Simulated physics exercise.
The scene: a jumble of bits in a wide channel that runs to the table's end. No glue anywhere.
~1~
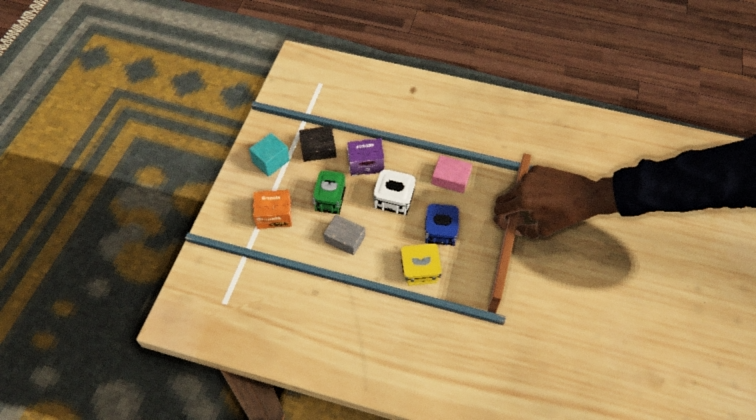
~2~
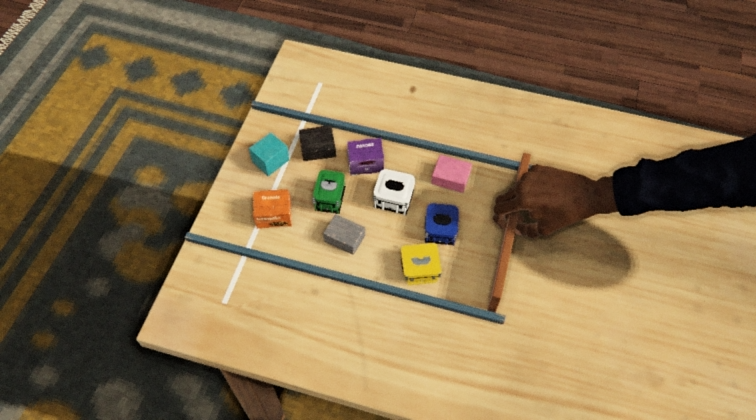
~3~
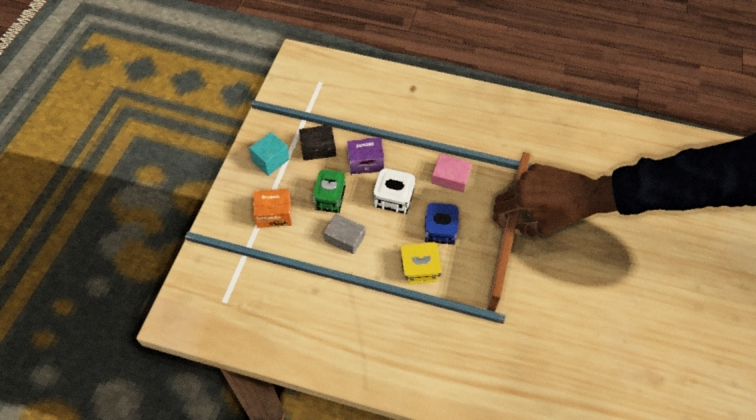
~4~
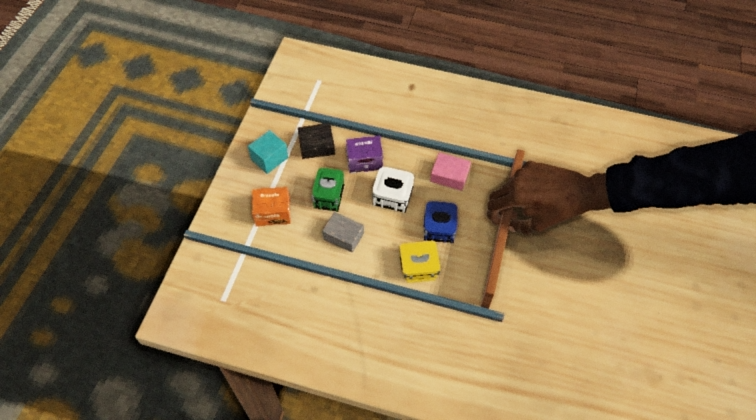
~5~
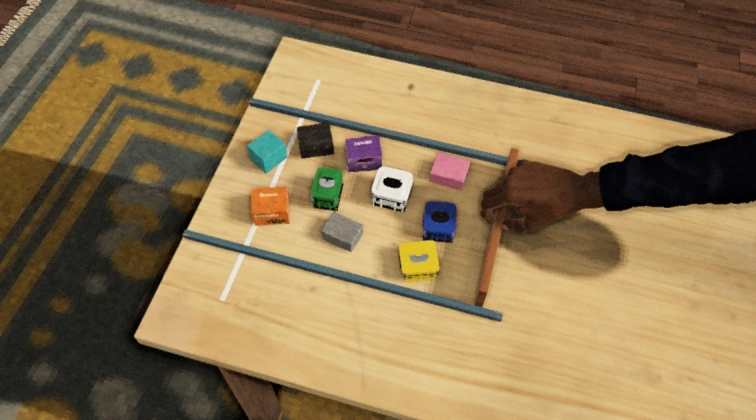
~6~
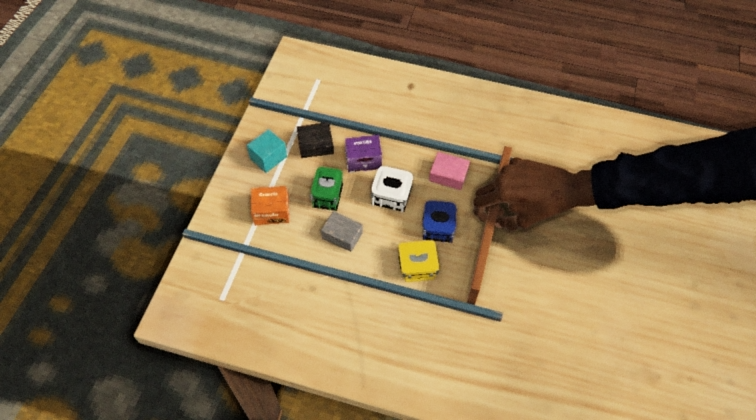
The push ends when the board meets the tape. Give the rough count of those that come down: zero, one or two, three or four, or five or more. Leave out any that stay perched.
The number that fall off is three or four.
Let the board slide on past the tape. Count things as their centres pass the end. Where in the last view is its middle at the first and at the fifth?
First at (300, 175), next at (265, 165).
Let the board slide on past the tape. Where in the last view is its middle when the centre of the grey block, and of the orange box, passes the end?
Near (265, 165) and (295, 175).
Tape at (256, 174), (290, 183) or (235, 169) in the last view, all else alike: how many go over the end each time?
Try by try, 6, 2 and 7.
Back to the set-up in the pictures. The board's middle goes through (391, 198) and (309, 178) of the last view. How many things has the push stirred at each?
7 and 10.
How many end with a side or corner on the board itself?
In contact: 3.
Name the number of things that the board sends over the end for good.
Exactly 3.
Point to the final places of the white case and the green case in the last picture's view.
First (247, 144), then (224, 166).
Soon after, none off yet; turquoise block at rest near (267, 151); orange box at rest near (270, 206); black block at rest near (315, 140).
After that, none off yet; turquoise block at rest near (267, 151); orange box moving near (263, 203); black block displaced about its own width near (294, 133).
And then, none off yet; turquoise block displaced about its own width near (242, 143); orange box displaced well along near (213, 187); black block displaced well along near (246, 119).
In the end, the number that fall off is three or four; gone, black block, orange box and turquoise block.
